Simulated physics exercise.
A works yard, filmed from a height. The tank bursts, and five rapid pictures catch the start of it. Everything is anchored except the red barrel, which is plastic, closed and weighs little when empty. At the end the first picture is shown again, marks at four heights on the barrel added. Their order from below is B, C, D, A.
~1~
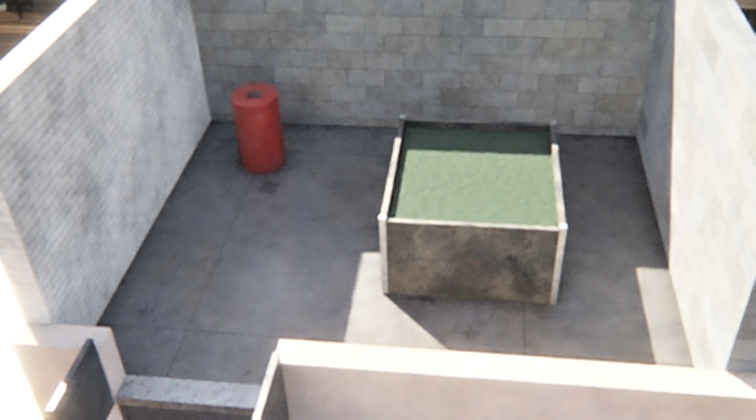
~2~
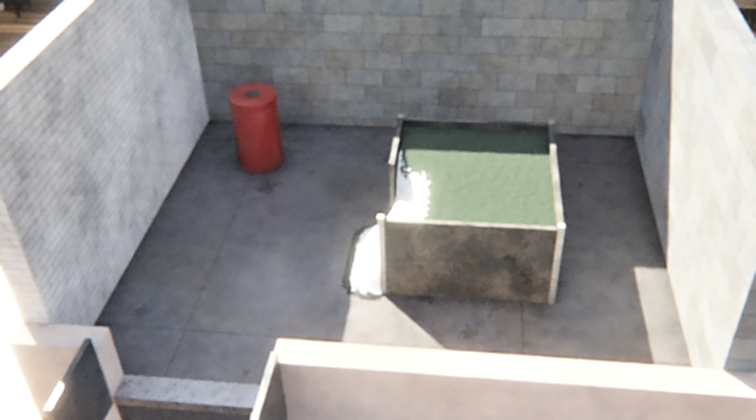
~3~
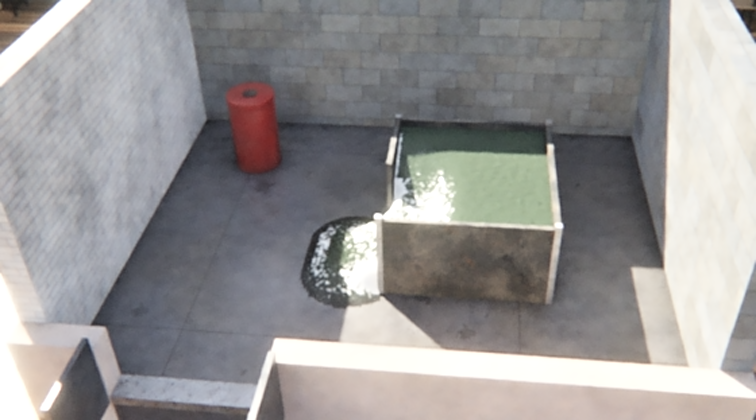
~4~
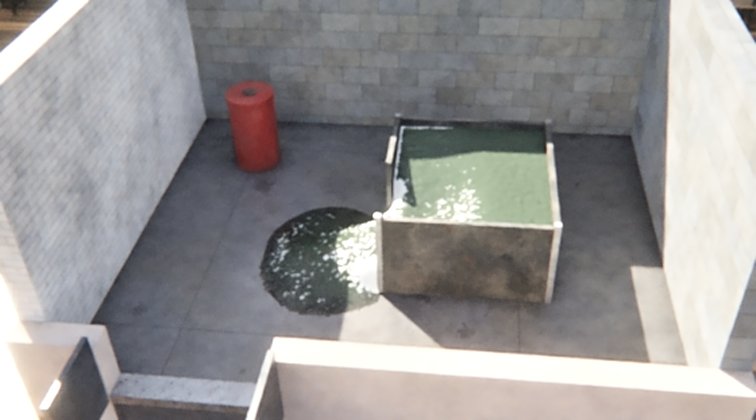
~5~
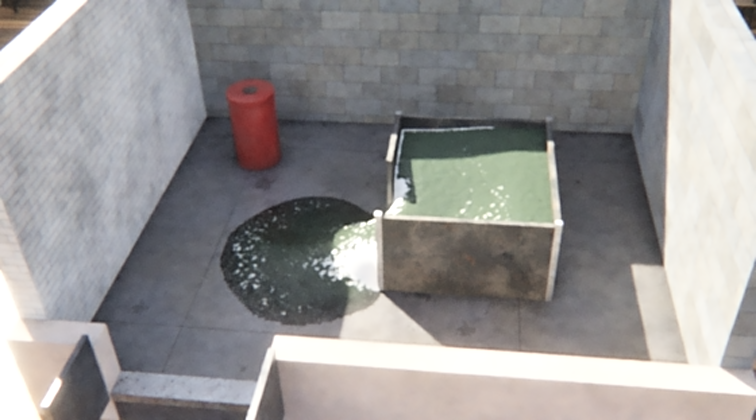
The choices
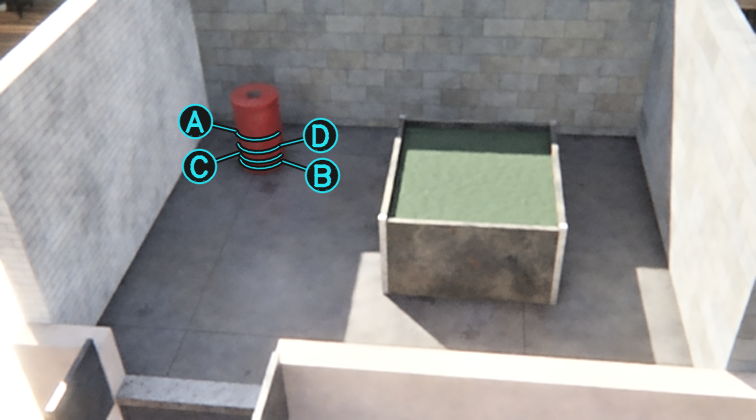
Green water pouring from the left side of a square tank and spreading in a widening dark pool across a walled yard.
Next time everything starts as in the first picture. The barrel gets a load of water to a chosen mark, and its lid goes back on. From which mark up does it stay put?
The answer is line C.
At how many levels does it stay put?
Three of them.
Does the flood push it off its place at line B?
Yes.
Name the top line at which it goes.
It is B.
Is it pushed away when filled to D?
No, not at all.
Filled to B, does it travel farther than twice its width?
No, less.
On the marked copy, A at (253, 139); B at (257, 168); C at (256, 162); D at (255, 152); from the bottom up B, C, D, A.
For line A, it does not move.
For line B, it is pushed about its own width away.
For line C, it does not move.
For line D, it does not move.
